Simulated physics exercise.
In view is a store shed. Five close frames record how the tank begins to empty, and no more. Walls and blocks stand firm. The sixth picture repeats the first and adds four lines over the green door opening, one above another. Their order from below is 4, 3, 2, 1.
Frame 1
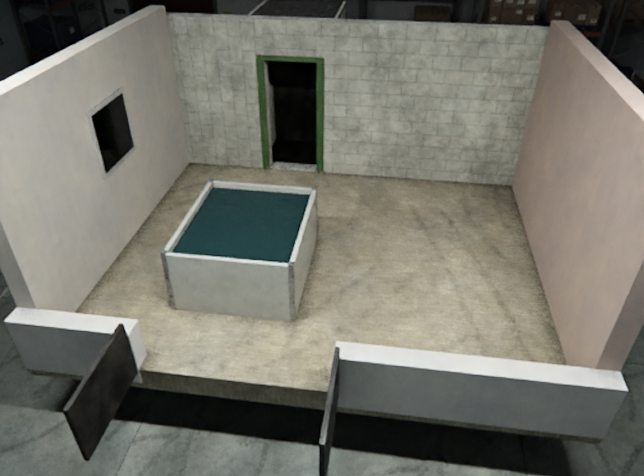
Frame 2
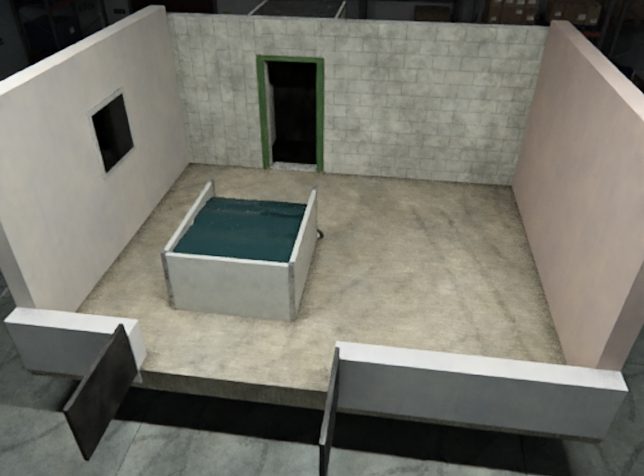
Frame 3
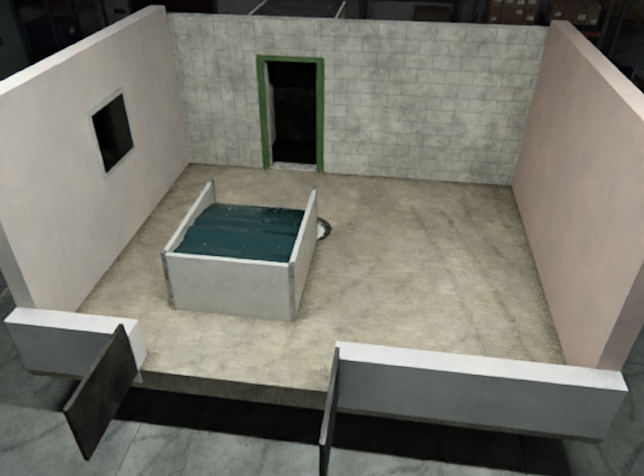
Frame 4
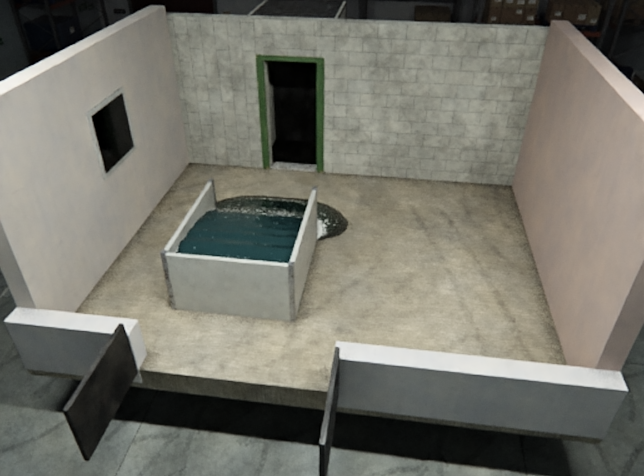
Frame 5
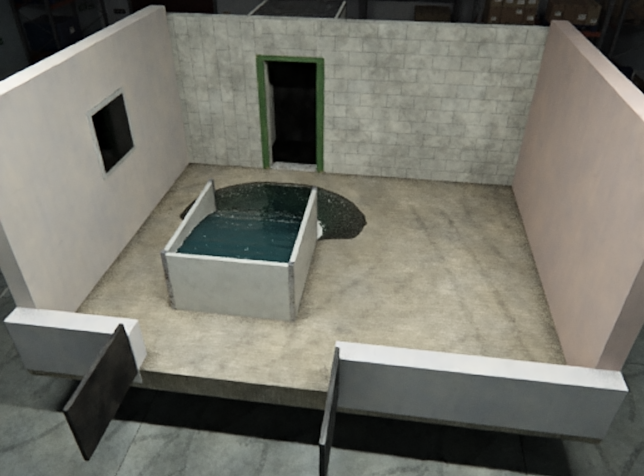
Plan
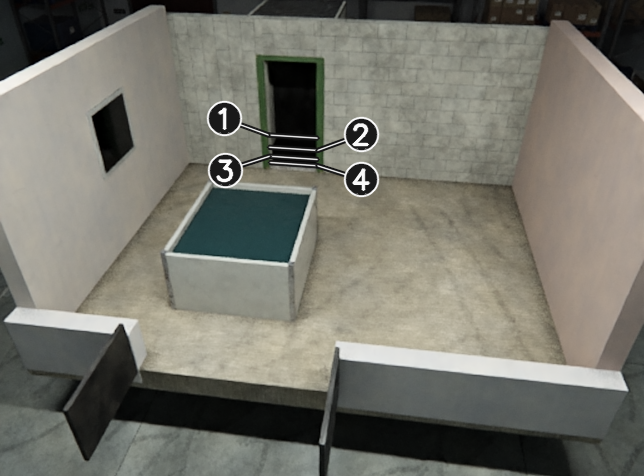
A store shed with a green doorway held a tank of dark water; the tank's back side disappeared, and water poured out behind it, spreading across the floor toward the doorway and the right.
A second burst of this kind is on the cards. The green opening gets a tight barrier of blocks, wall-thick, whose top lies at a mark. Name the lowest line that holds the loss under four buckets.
The answer is mark 2.
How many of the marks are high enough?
Two.
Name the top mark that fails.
3.
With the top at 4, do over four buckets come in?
Yes, that goes wrong.
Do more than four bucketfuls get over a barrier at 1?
No, that is safe.
On the marked copy, 1 at (292, 136); 2 at (293, 148); 3 at (293, 157); 4 at (293, 164); from the bottom up 4, 3, 2, 1.
For mark 1, nothing gets over.
For mark 2, a splash gets over, under a bucket.
For mark 3, about 13 bucketfuls get in.
For mark 4, dozens of bucketfuls pour in.
